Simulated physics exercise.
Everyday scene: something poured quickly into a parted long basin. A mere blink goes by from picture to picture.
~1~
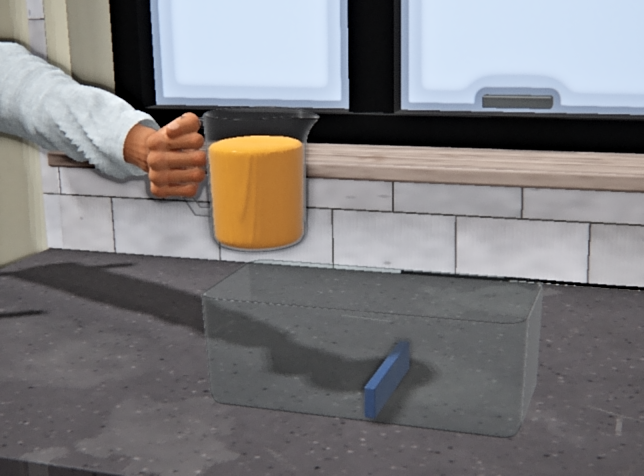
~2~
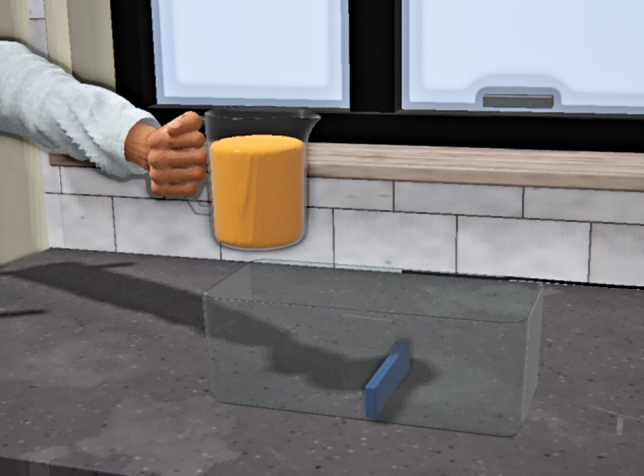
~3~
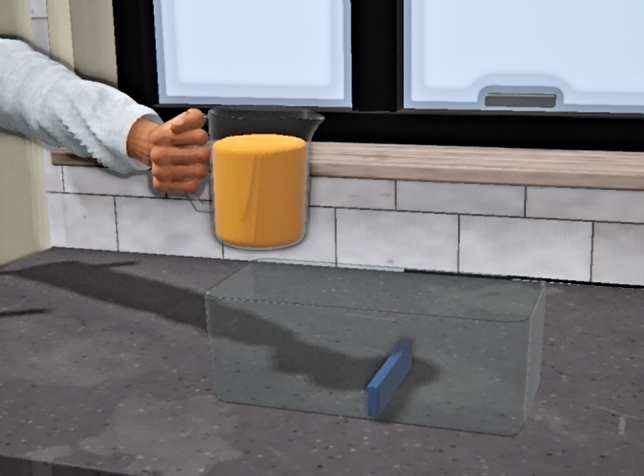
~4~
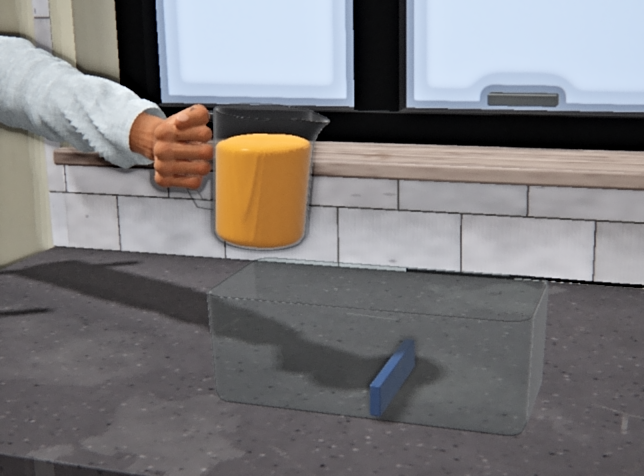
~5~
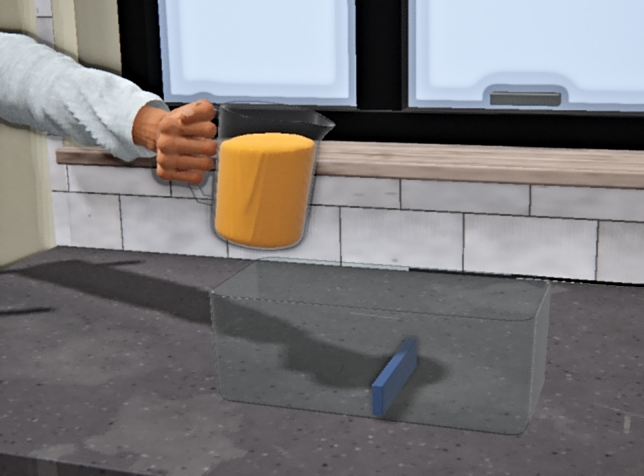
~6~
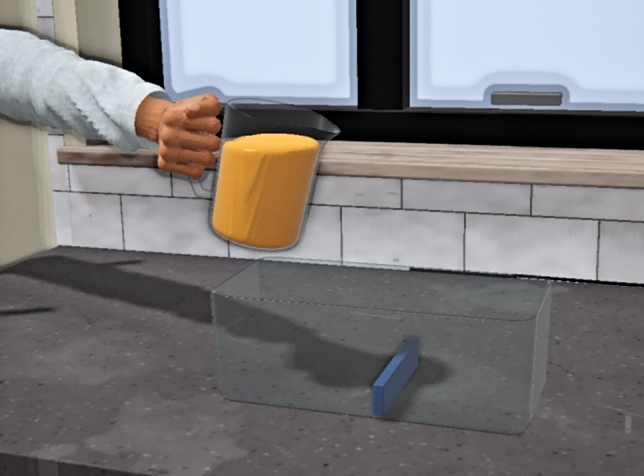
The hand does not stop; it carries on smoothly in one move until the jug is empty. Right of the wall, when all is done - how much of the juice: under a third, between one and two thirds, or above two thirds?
Most likely the amount right of the wall will lie in the middle range, one third to two thirds.
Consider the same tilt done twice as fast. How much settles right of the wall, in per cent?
It comes to 35 per cent or so.
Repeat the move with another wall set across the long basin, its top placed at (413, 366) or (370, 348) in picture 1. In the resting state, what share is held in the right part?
With the first placement it is 10 %, with the second 70 %.
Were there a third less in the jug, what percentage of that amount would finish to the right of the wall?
I'd put it at some 25 %.
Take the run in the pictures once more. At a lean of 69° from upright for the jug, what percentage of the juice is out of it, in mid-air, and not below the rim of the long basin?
It works out to about 10 percent.
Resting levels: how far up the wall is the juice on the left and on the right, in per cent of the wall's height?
The left reaches some 50 %, the right about 60 %.
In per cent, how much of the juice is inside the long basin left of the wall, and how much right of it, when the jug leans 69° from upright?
Roughly 0 % on the left side and 0 % on the right side.
A moment on, the jug is tipped part way and 88 per cent is still to pour, 0 is left of the wall and 2 right of it.
Next, the jug is tipped right over and 35 per cent is still to pour, 17 is left of the wall and 33 right of it.
Then the jug is tipped right over and 3 per cent is still to pour, 46 is left of the wall and 49 right of it.
Later the jug is tipped right over and 0 per cent is still to pour, 51 is left of the wall and 49 right of it.
In the end 50 per cent lies left of the wall, 49 right of it and 1 outside.
